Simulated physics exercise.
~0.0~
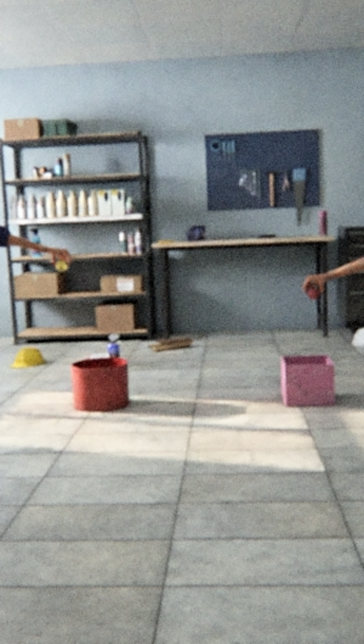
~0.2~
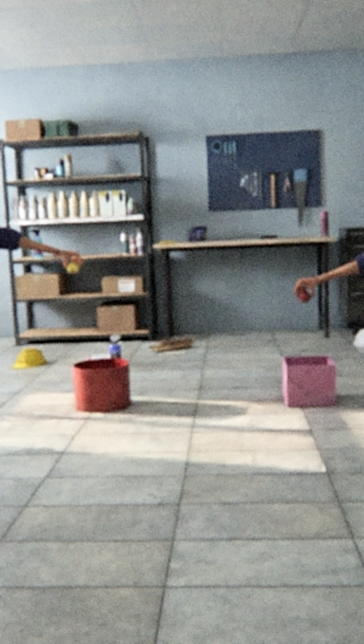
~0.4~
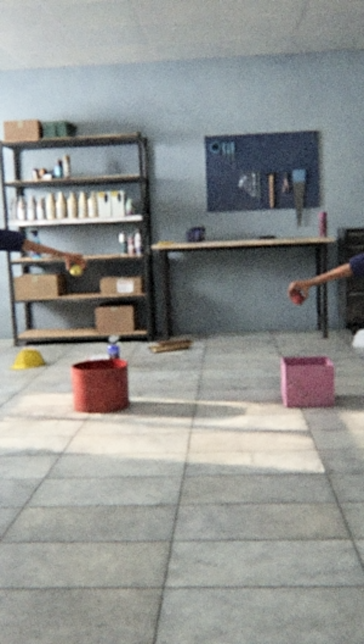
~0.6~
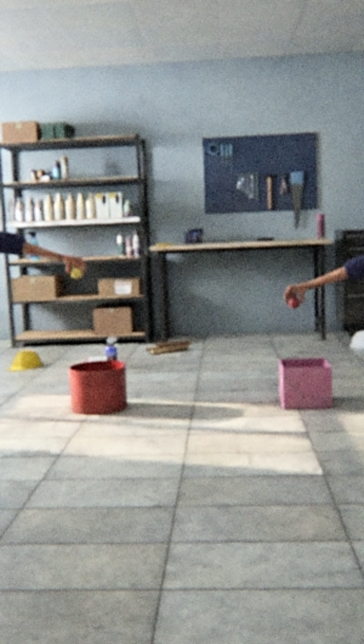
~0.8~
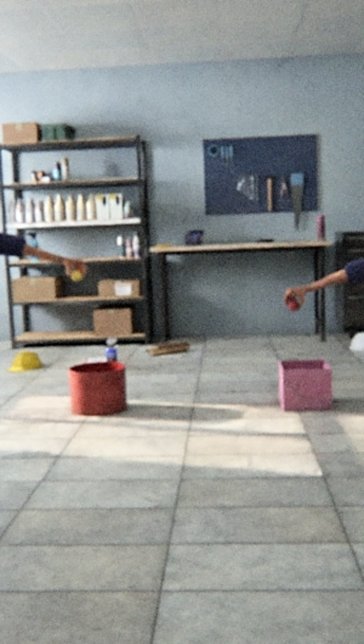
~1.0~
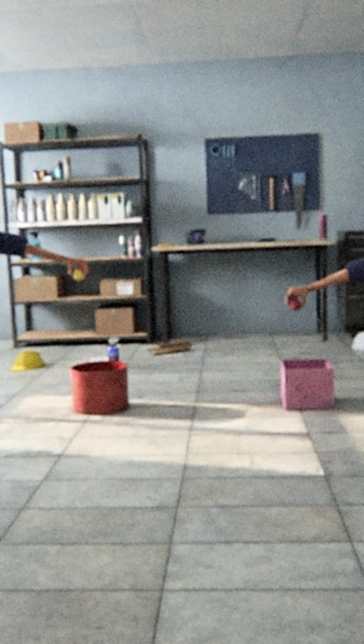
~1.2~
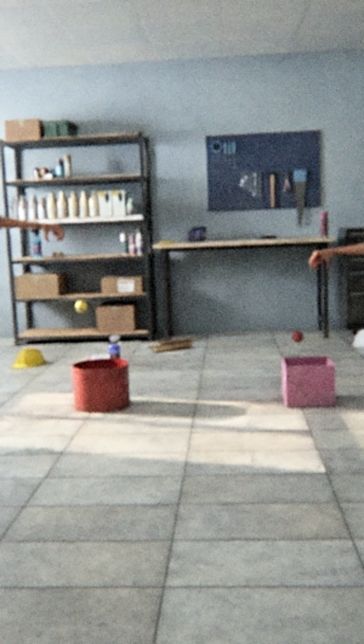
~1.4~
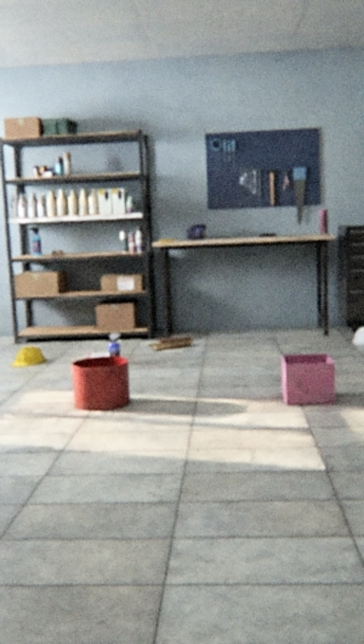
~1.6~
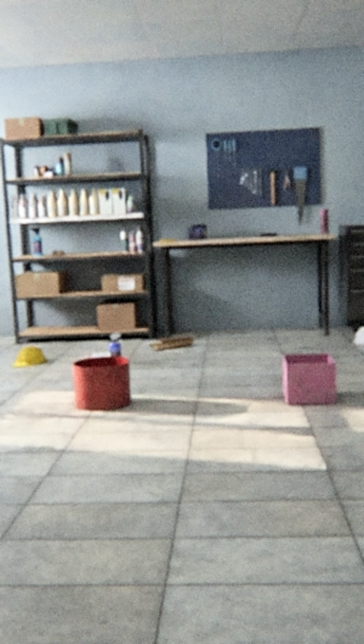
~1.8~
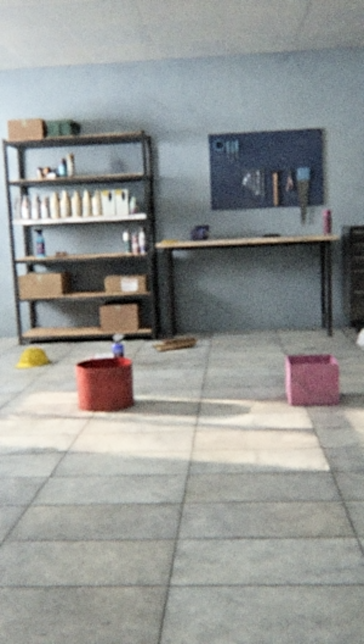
Yellow apple and red tomato dropping from two opposite hands into a red bucket and a pink crate, the hands withdrawing.
